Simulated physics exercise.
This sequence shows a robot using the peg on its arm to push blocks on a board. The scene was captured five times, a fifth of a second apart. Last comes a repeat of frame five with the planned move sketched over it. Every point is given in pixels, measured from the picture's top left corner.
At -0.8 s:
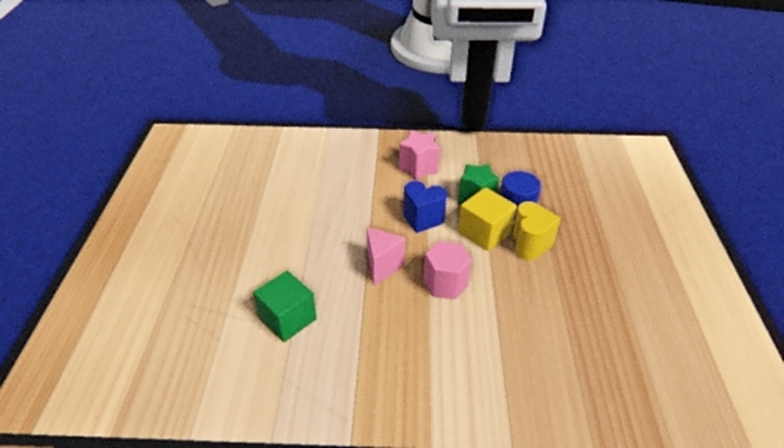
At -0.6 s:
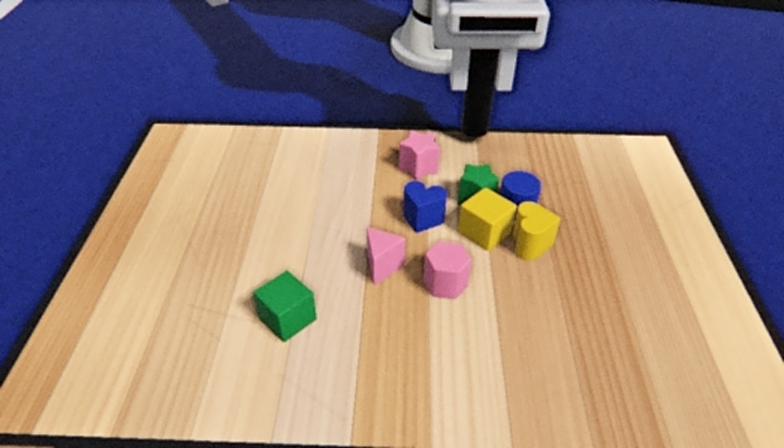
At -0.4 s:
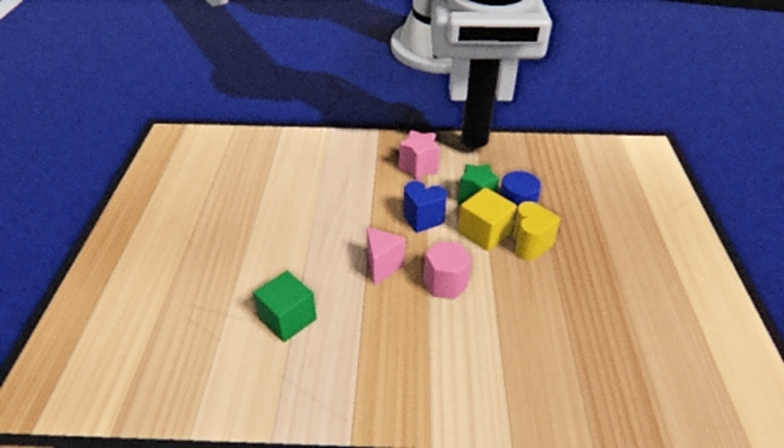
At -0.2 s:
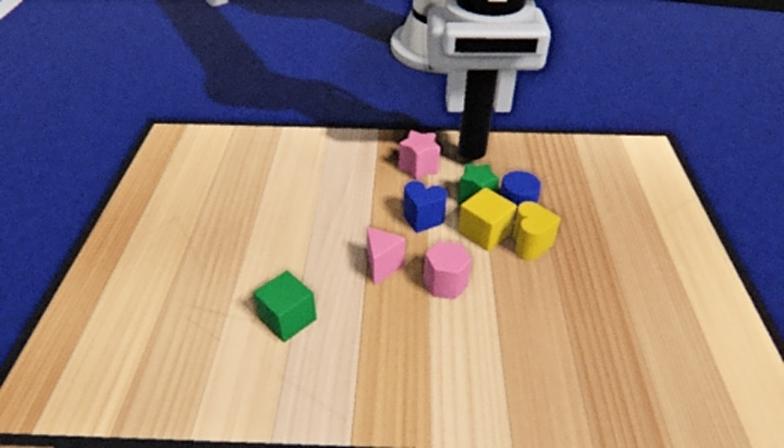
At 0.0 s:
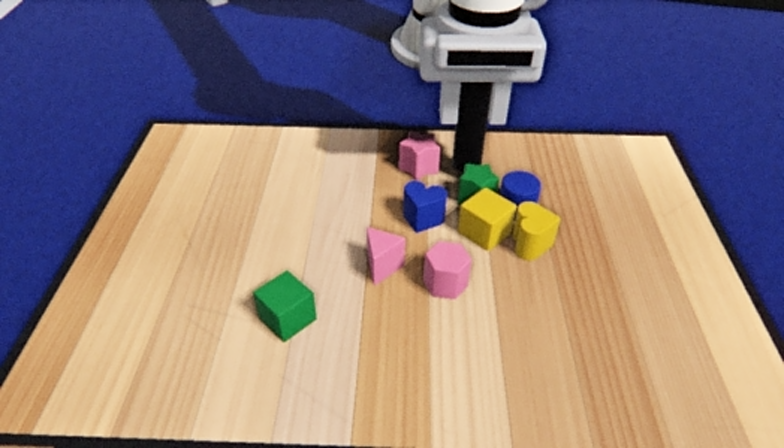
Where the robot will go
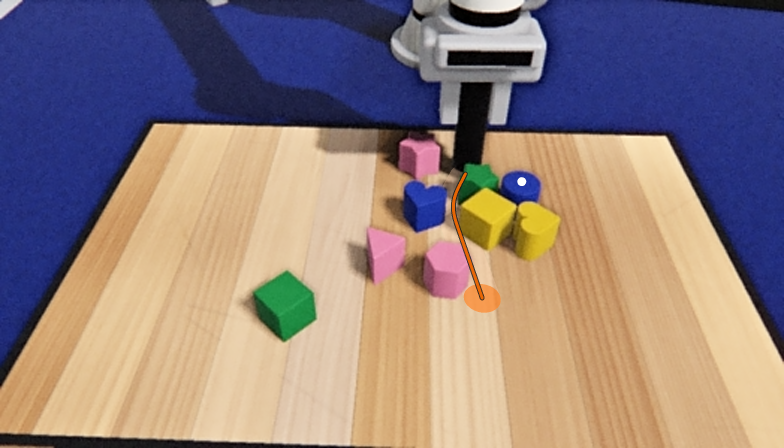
On a wooden board over a blue surface, a robot arm's black peg moves from the far edge toward the green star block, drifting slightly left near the end, while the pink, green, blue and yellow blocks stay still.
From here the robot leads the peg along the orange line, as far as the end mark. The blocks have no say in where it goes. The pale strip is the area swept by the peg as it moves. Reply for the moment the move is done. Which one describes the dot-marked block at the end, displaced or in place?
By the time the path is finished, it has hardly shifted at all.
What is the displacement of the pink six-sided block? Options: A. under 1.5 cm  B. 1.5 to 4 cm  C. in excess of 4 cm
That would be B.
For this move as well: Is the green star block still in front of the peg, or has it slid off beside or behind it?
It escapes to one side.
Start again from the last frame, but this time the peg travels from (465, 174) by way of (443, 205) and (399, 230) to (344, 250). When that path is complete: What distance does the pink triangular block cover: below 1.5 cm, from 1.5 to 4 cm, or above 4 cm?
Band: Under 1.5 cm.
Path on the board, from (465, 174) by way of (458, 229) to (482, 298); the dot is on the blue cylinder.
What follows on the original path. One third of the way, peg at (454, 199); green star block at (487, 189), turned 70° anticlockwise; yellow square piece at (501, 215), turned 25° clockwise; yellow heart at (541, 219).
Two thirds of the way, peg at (467, 240); green star block at (492, 196), turned 110° anticlockwise; yellow square piece at (516, 232), turned 15° clockwise; yellow heart at (549, 221), turned 30° anticlockwise.
At the end, peg at (484, 288); pink six-sided block at (445, 271), turned 65° clockwise; green star block at (492, 196), turned 110° anticlockwise; yellow square piece at (525, 245), turned 25° anticlockwise; blue cylinder in place; yellow heart at (550, 220), turned 35° anticlockwise.
